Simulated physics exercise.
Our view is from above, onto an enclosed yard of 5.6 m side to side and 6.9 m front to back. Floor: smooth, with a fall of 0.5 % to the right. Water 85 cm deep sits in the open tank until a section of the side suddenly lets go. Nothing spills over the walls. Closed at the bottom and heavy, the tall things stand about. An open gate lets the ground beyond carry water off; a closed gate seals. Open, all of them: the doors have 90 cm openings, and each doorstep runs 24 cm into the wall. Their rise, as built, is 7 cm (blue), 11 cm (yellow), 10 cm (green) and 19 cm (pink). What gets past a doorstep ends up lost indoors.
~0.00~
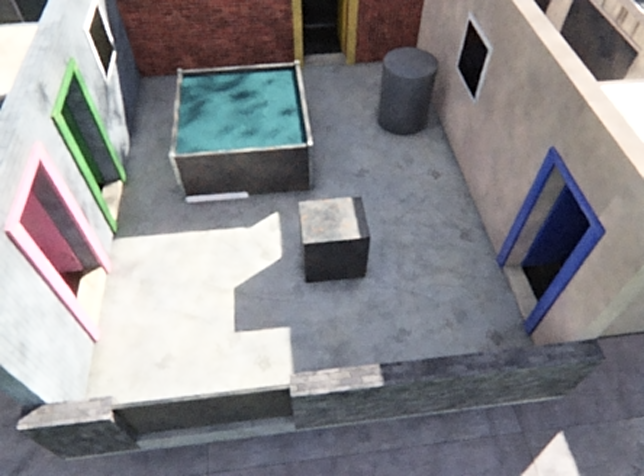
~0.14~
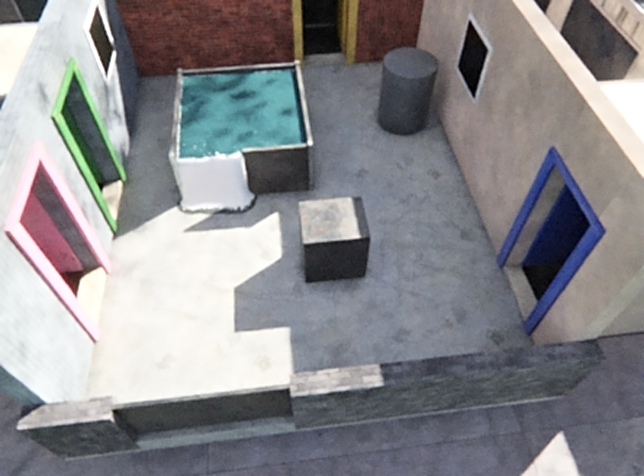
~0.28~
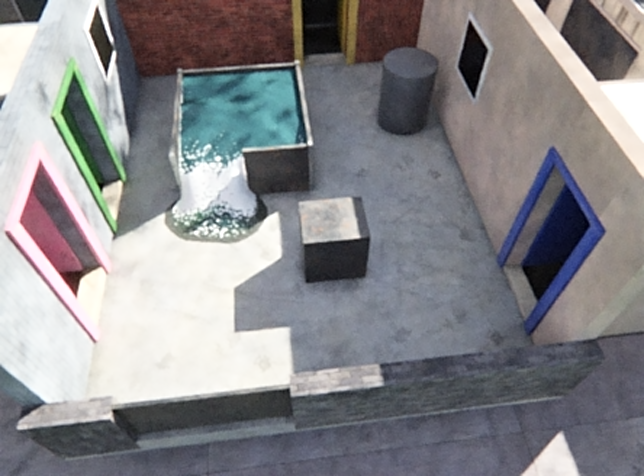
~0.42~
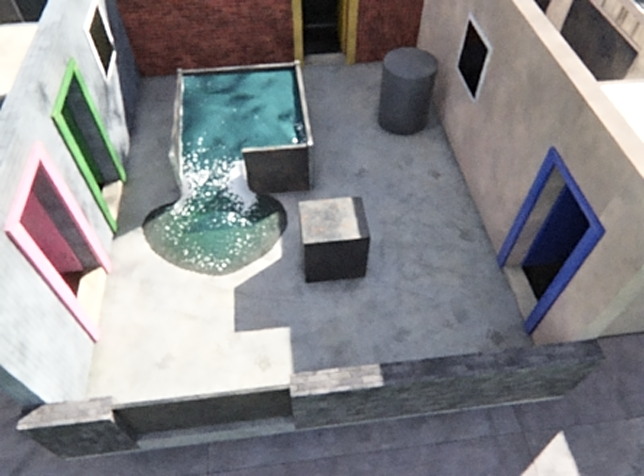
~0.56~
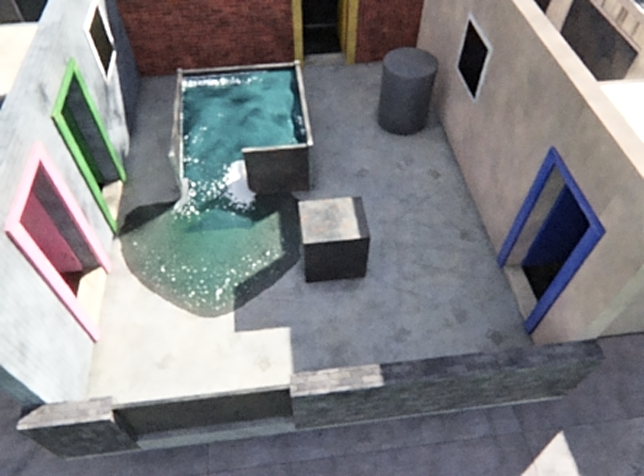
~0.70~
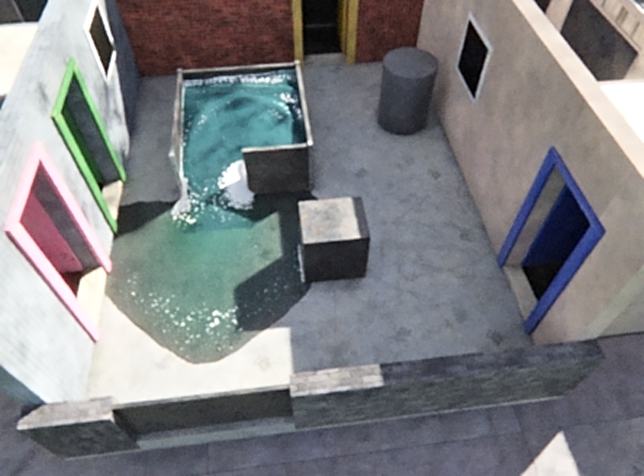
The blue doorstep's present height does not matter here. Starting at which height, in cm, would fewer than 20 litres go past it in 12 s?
Starting at roughly 22 cm.
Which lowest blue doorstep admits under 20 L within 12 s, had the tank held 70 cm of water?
In that case, roughly 18 cm.
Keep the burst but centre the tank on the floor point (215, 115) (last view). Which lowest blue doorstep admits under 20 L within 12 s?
21 cm, give or take.
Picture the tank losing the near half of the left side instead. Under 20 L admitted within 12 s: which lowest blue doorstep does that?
About 8.5 cm.
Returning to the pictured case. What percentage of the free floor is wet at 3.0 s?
About 45 per cent.
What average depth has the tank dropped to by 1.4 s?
The average depth is some 58 cm.
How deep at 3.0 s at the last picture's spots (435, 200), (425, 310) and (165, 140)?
1, 4 and 0 cm, respectively.
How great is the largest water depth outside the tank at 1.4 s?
About 52 cm at most.
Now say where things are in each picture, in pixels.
The first picture shows the open tank at (241, 110) is whole and still, 85 cm deep; the blue door at (540, 252) is dry.
In the second picture, the front is at (227, 210), 0.3 m from the gap at (215, 180); 0.3 m2 of floor is wet, 85 cm left at the back.
In the third picture, the front is at (215, 239), 0.9 m from the gap at (216, 183); 1.0 m2 of floor is wet, 85 cm left at the back.
In the fourth picture, the gap is at (216, 184), the front 1.5 m out at (215, 272); the back of the open tank holds 84 cm.
In the fifth picture, the front is at (201, 310), 2.1 m from the gap at (216, 184); 4.1 m2 of floor is wet, 79 cm left at the back.
In the sixth picture, the gap is at (216, 184), the front 2.7 m out at (194, 356); the back of the open tank holds 72 cm; 2.8 m in a straight line remain to the blue door at (540, 252).
After 1.4 s water covers 30 % of the floor, deepest (52 cm) near (81, 427); it has not reached the blue door.
After 3.0 s water covers 45 % of the floor, deepest (35 cm) near (114, 315); 11 cm at the blue door, 3 litres in over its 7 cm doorstep.
After 12.0 s water covers 100 % of the floor, deepest (16 cm) near (435, 109); 11 cm at the blue door, 459 litres in over its 7 cm doorstep.
At the blue door as built, the water arrived by 2.7 s and peaked near 24 cm at 5.0 s.
With a doorstep of 20 cm, 39 litres would have come in within the 12 s; with 27.5 cm, 1 litre. So under 20 litres takes about 22 cm.
